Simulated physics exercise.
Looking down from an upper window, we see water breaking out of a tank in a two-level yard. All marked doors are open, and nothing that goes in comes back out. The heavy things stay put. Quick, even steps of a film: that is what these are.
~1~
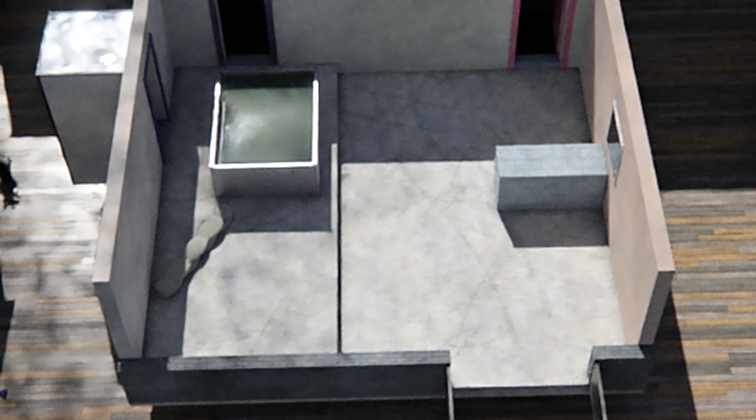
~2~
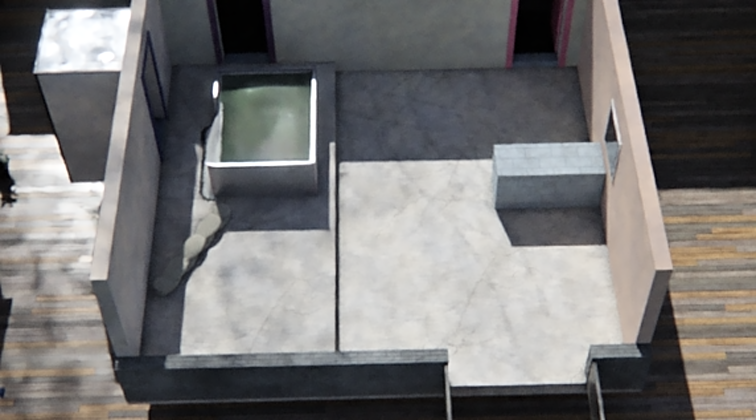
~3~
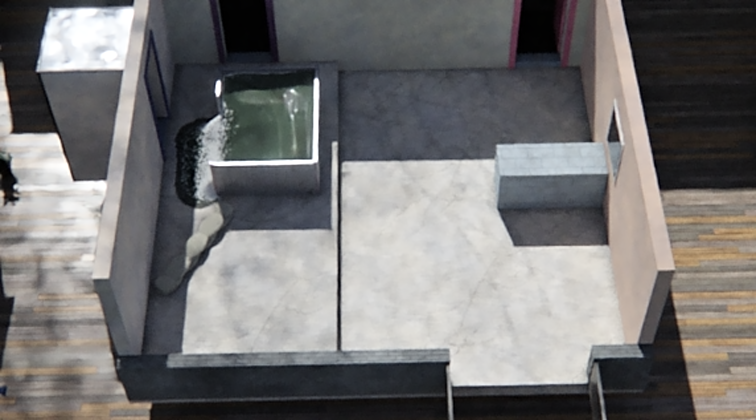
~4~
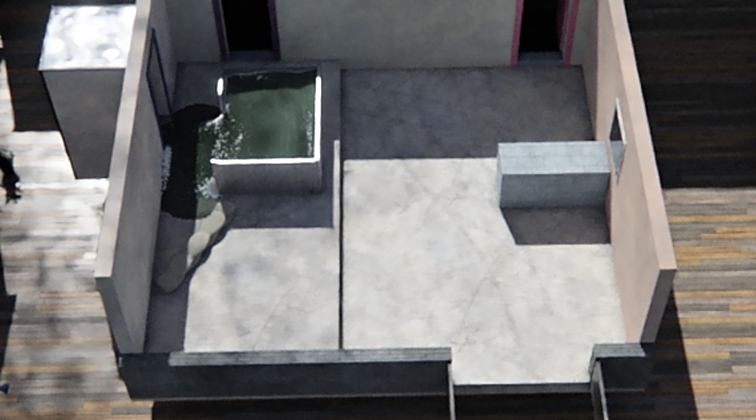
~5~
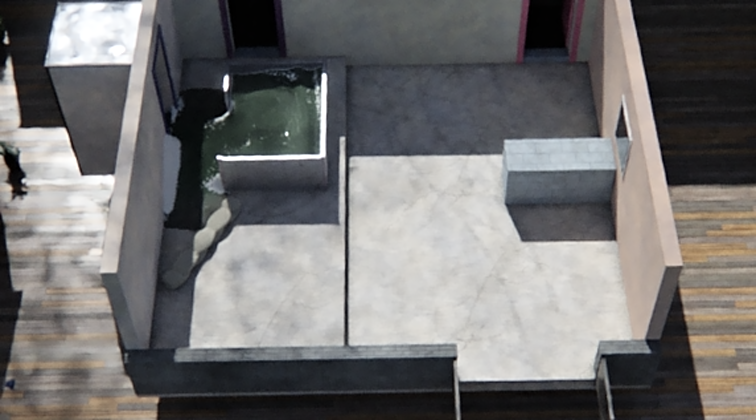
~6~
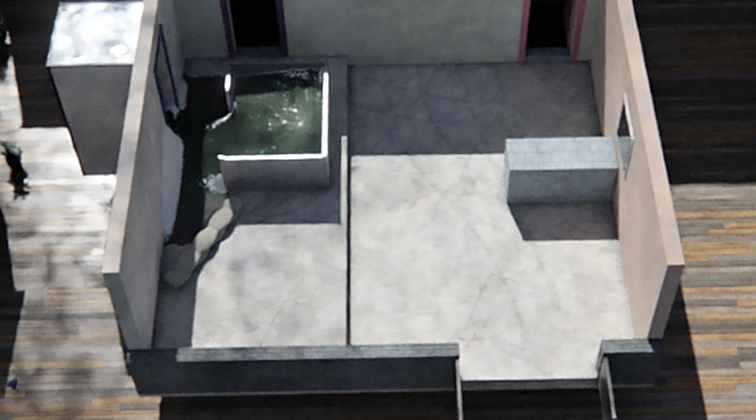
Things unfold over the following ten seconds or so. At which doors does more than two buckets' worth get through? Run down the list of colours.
The purple door lets through more than two buckets; the pink door lets through two buckets or less; the blue door lets through more than two buckets.
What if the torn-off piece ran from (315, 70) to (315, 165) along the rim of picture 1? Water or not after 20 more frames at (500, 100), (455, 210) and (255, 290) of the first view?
Taking the three spots as listed, they end up inundated, inundated and spared.
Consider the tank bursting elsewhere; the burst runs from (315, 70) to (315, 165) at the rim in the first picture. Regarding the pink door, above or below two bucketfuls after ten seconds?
I reckon the pink door exceeds it.
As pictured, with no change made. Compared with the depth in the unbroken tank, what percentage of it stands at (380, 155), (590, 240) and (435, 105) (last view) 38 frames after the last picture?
The three come to some 0, 0 and 2 per cent respectively.
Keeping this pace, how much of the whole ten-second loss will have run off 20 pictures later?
Estimate: 75 %.
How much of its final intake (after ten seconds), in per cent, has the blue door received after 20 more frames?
Around 85 in a hundred.
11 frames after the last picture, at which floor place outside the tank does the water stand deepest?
My best guess is roughly (162, 261).
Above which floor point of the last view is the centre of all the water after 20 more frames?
The centre of mass sits at about (243, 188).
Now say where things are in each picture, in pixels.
The first picture shows still water in the water tank at (266, 119).
In the second picture, the front is at (212, 200), out from the gap at (218, 152).
In the third picture, water pours out at (221, 152) and has run to (197, 204).
In the fourth picture, water pours out at (223, 151) and has run to (172, 116).
In the fifth picture, water pours out at (229, 148) and has run to (164, 224).
In the sixth picture, the front is at (164, 244), out from the gap at (230, 147).
A moment on, water covers 10 % of the floor; the purple door not reached, the pink door not reached, the blue door far over two buckets in.
Next, water covers 20 % of the floor; the purple door wet at the sill, nothing in, the pink door not reached, the blue door far over two buckets in.
Then, water covers 35 % of the floor; the purple door under two buckets in, the pink door not reached, the blue door far over two buckets in.
Later, water covers 75 % of the floor; the purple door over two buckets in, the pink door wet at the sill, nothing in, the blue door far over two buckets in.
In the end, water covers 85 % of the floor; the purple door over two buckets in, the pink door wet at the sill, nothing in, the blue door far over two buckets in.
